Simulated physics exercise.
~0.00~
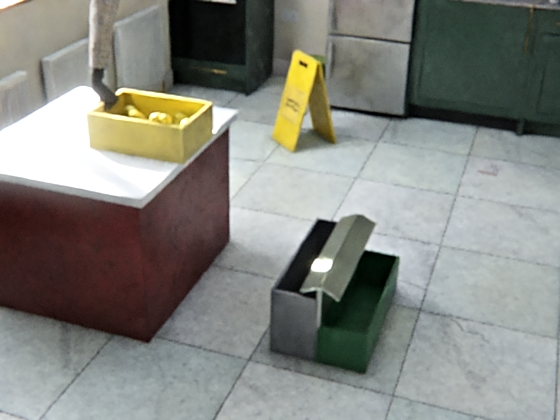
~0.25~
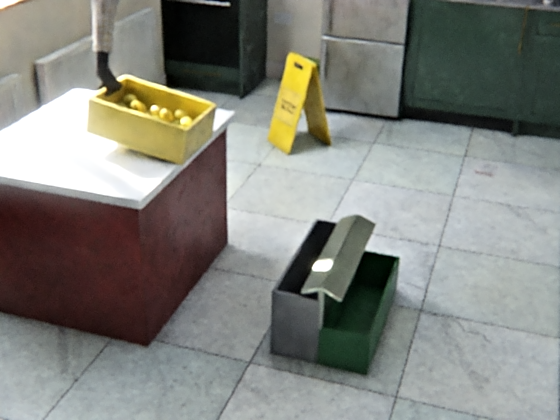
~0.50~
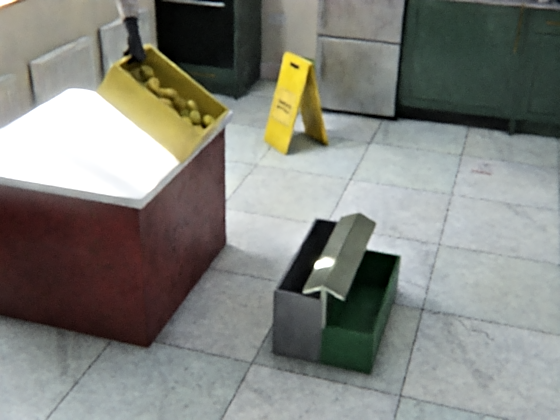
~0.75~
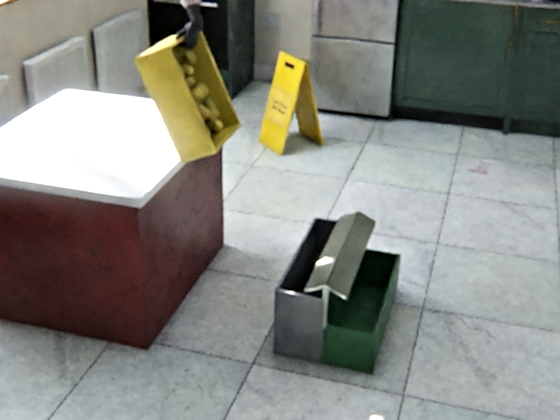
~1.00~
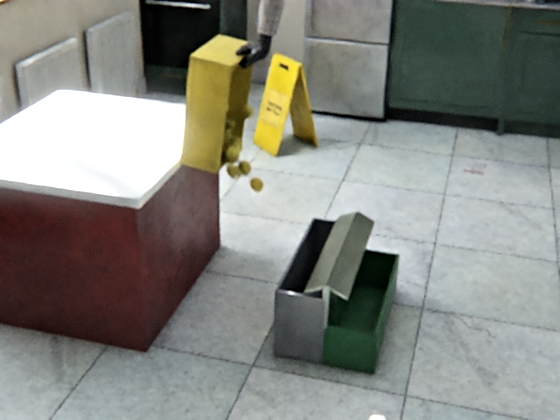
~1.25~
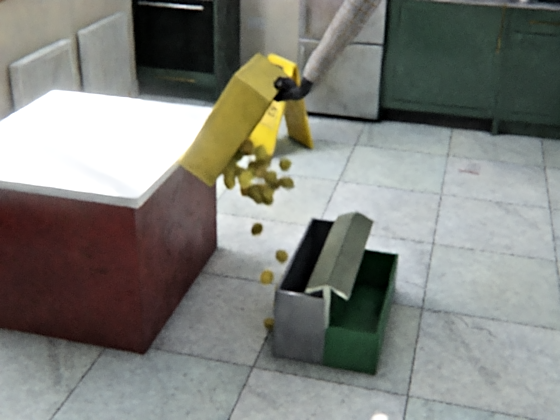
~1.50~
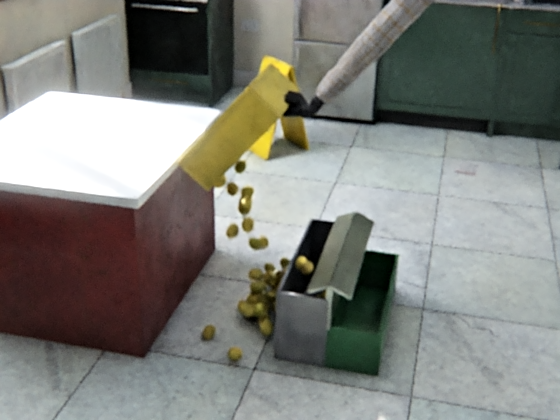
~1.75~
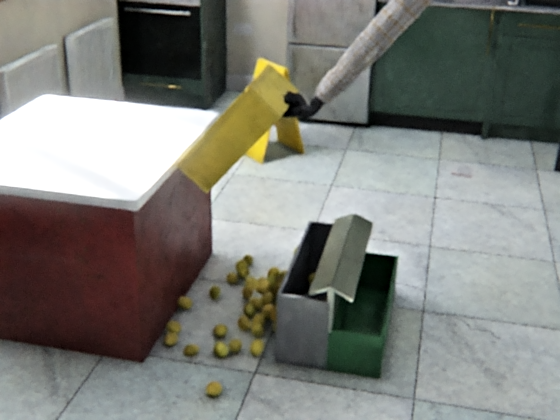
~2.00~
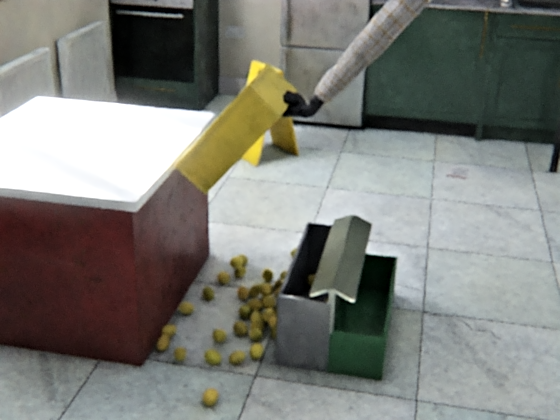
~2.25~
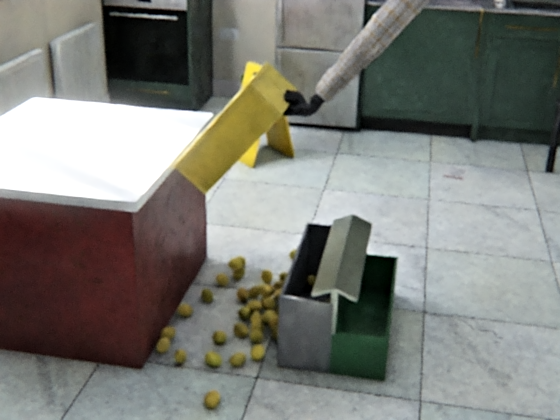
A dark-gloved hand on a pale sleeve grips a yellow tote of lemons on a white-topped, dark red bench, in a tiled kitchen seen from above. On the floor to the right stand an empty grey trough and a green tote, joined beneath a roof-shaped splitter, with a yellow floor sign behind. The hand lifts and tips the tote rightward over the bench's edge until it points steeply down. Lemons spill out in a stream, and a few drop into the grey trough. Most land on the floor short of it and lie scattered there, while the green tote stays empty.
